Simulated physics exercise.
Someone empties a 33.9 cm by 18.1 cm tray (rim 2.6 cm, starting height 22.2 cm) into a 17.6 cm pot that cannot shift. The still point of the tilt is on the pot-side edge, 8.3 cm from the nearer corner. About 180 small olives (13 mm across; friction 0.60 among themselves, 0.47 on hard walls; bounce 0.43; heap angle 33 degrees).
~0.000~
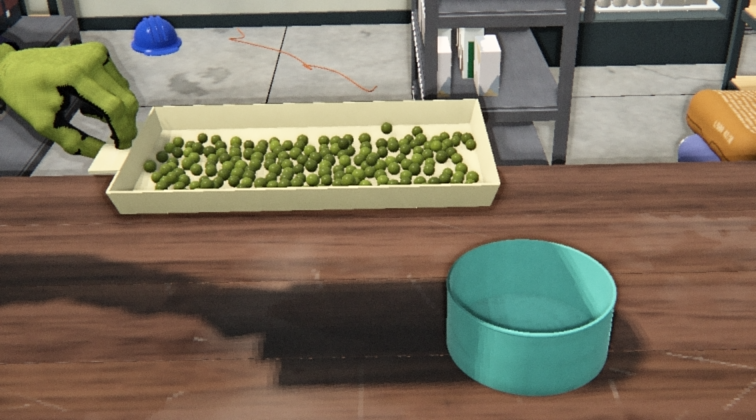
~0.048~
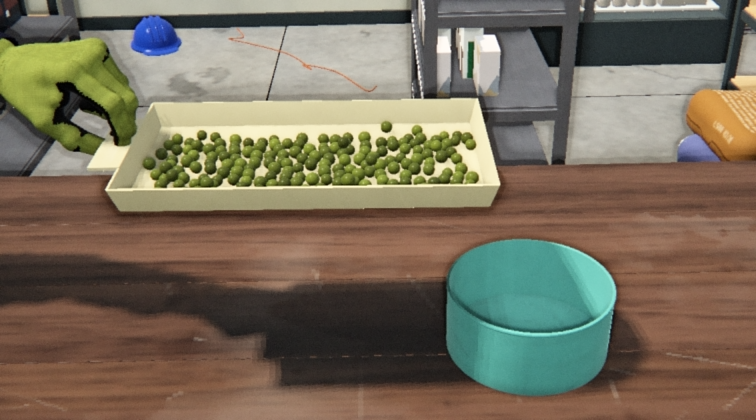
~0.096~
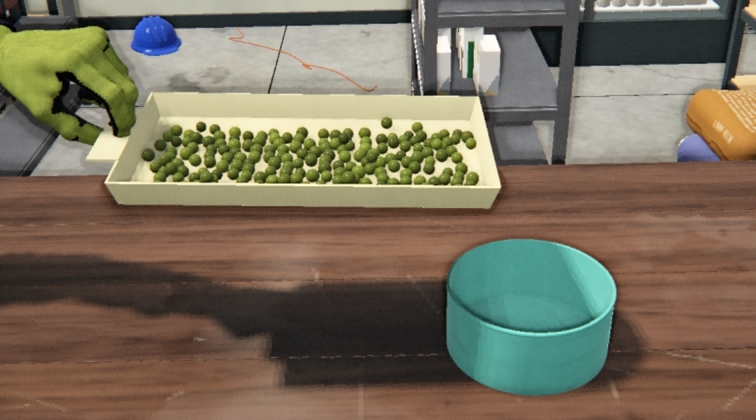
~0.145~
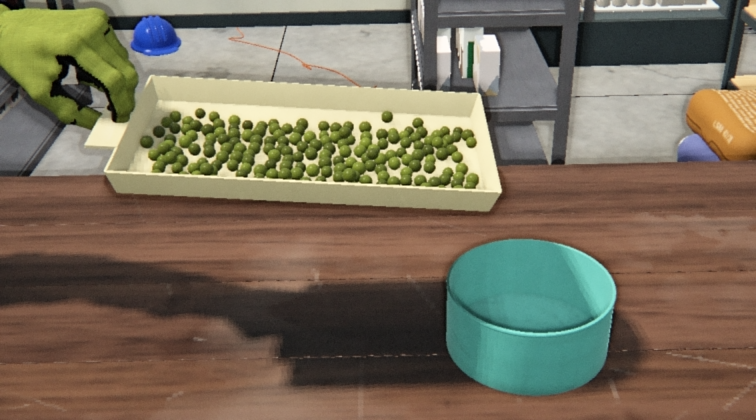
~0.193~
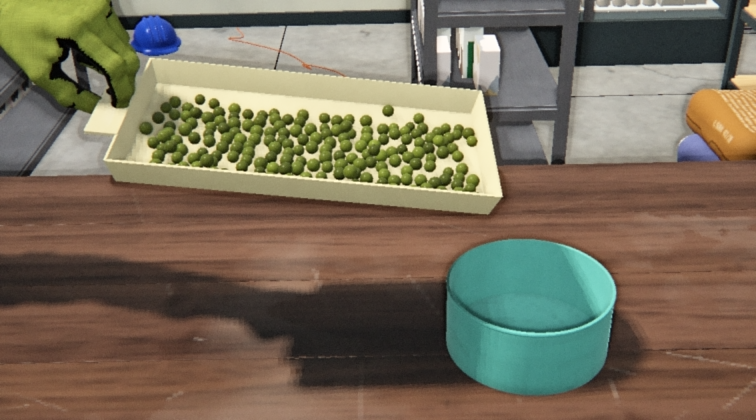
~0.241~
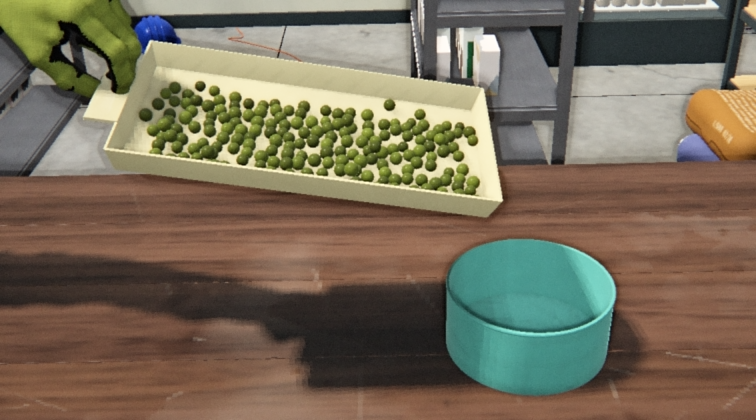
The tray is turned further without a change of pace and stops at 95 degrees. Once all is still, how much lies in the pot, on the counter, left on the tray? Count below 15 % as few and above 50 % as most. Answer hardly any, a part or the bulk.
Pot: A part, counter: The bulk, tray: Hardly any.
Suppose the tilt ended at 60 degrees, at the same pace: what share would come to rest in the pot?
In that case some 0 per cent.
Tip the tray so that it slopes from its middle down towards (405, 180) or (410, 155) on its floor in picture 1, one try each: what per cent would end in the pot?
Some 65 and 65 per cent.
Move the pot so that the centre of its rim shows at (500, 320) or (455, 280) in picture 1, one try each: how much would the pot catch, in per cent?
About 95 and 25 per cent.
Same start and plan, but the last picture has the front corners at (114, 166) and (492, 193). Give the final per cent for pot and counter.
Pot 20, counter 80.
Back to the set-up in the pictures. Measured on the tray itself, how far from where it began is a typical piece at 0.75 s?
About 4 cm.
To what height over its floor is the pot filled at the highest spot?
Some 2.5 cm.
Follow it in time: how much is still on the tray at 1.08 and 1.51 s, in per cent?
About 100, 5.
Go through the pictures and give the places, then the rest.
In the first frame, tray tilt 0 degrees, front corners at (117, 189) and (491, 180); middle of the pieces at (311, 166); pot at (531, 283).
In the second frame, tray tilt 1 degrees, front corners at (116, 186) and (491, 181); middle of the pieces at (311, 165).
In the third frame, tray tilt 3 degrees, front corners at (115, 179) and (491, 183); middle of the pieces at (311, 161).
In the fourth frame, tray tilt 6 degrees, front corners at (115, 168) and (492, 187), lowest corner right front; middle of the pieces at (311, 154).
In the fifth frame, tray tilt 10 degrees, front corners at (114, 156) and (493, 191), lowest corner right front; middle of the pieces at (312, 148).
In the sixth frame, tray tilt 14 degrees, front corners at (115, 145) and (494, 195), lowest corner right front; middle of the pieces at (313, 142); pot at (530, 283). The tray's pace is about 75 degrees a second.
After 0.75 s, tilt 53 degrees; the tray holds 100 %, the pot 0 %.
After 1.08 s, tilt 78 degrees; the tray holds 100 %, the pot 0 %.
After 1.51 s, tilt 95 degrees; the tray holds 5 %, the pot 25 %.
By 2.4 s all is still; pot 30 %, counter 70 %, tray 0 %.
